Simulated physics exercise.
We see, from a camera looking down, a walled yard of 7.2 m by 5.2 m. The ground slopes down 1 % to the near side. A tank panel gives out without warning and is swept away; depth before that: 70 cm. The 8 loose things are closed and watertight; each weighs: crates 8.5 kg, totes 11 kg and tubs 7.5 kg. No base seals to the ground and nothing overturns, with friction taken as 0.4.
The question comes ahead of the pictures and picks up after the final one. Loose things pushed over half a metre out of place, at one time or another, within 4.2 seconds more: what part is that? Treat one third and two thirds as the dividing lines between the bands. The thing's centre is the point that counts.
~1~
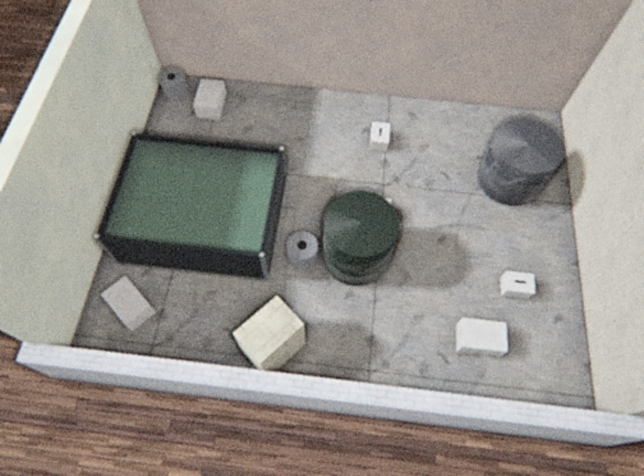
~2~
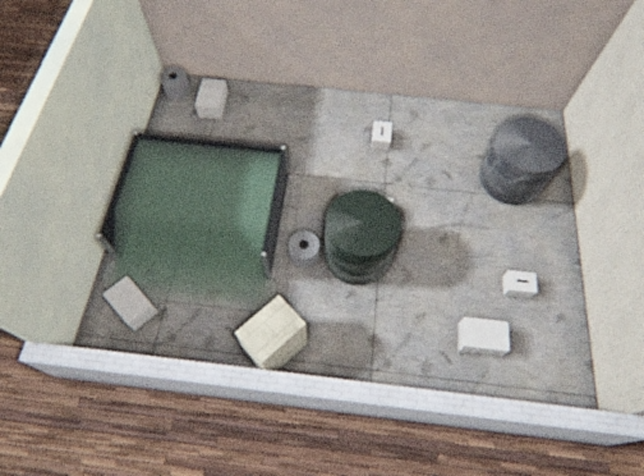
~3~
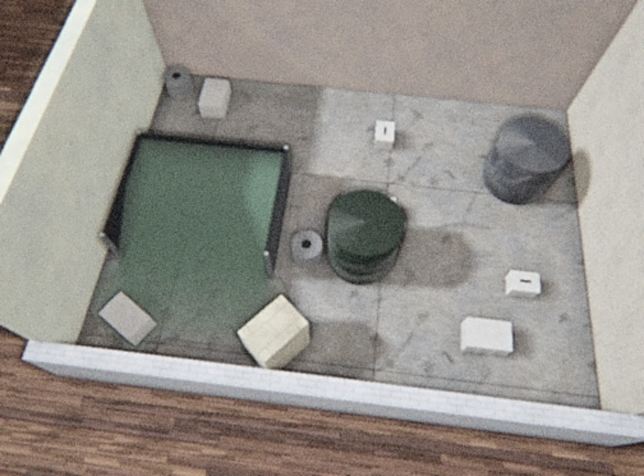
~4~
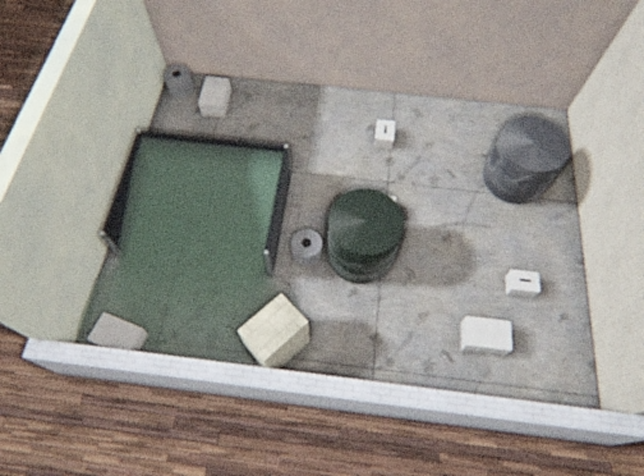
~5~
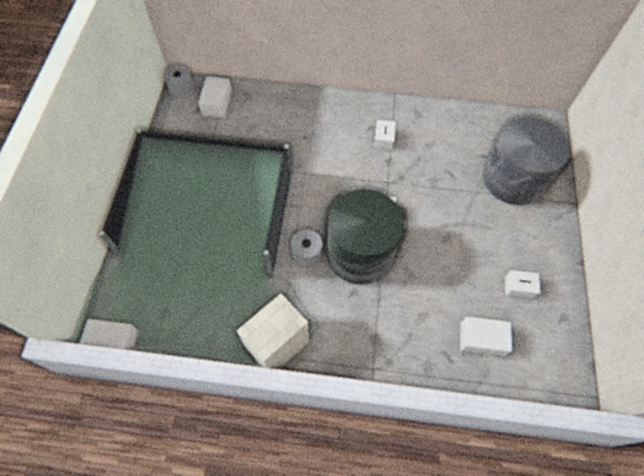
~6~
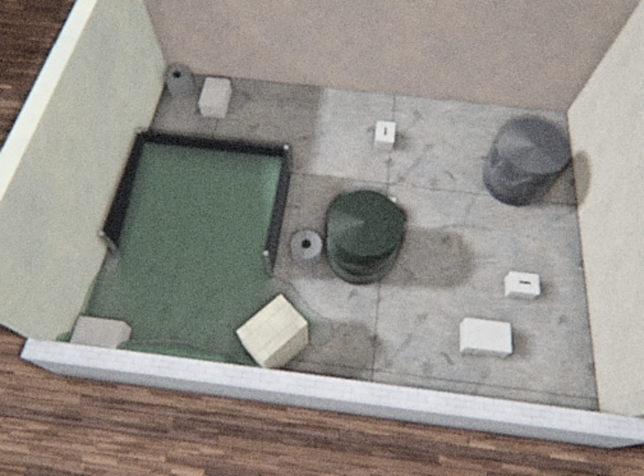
The share ends up from a third to just below two thirds.
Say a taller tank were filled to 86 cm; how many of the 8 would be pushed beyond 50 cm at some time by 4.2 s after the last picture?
I count 5 of them in that case.
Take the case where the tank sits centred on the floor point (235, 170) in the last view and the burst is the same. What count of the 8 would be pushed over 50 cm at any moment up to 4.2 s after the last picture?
Count: 5.
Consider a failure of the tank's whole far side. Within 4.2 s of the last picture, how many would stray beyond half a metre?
6.
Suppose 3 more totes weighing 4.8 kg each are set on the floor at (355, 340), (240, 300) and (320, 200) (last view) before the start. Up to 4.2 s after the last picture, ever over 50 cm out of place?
First goes beyond, second goes beyond, third goes beyond.
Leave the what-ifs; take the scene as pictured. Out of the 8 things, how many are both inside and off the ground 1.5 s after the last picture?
I count 1.
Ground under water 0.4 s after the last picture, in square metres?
The covered patch comes to about 8.5 m2.
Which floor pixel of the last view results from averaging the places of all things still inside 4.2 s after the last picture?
Averaged position, last view: Near pixel (348, 193).
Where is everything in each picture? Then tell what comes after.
In the first frame, a crate at (125, 300), on the bottom; a crate at (209, 93), on the bottom; 3.7 m2 under water; 0 of 8 have shifted.
In the second frame, a crate at (127, 299), on the bottom; a crate at (210, 92) rests on the ground; 5.0 m2 under water; 0 of 8 have shifted.
In the third frame, a crate at (124, 315), on the bottom, 25 cm from its start; a crate at (214, 92) rests on the ground; water covers 6.4 m2; 1 of 8 have shifted.
In the fourth frame, a crate at (115, 333) rests on the ground, 54 cm from its start; a crate at (214, 91) rests on the ground; 7.6 m2 under water; 1 of 8 have shifted.
In the fifth frame, a crate at (105, 336), afloat, 61 cm from its start; a crate at (214, 91) rests on the ground; water covers 7.8 m2; 1 of 8 have shifted.
In the sixth frame, a crate at (97, 334), afloat, 63 cm from its start; a crate at (214, 91) rests on the ground; 7.9 m2 under water; 1 of 8 have shifted.
Then, 0.4 s after the last picture 1 of 8 are over 50 cm from their spots; 1 afloat.
Then, 1.5 s after the last picture 0 of 8 are over 50 cm from their spots; 1 afloat.
Then, 2.8 s after the last picture 4 of 8 are over 50 cm from their spots; 1 afloat.
Then, 4.2 s after the last picture 4 of 8 are over 50 cm from their spots, and 5 have been at some point; 4 afloat.
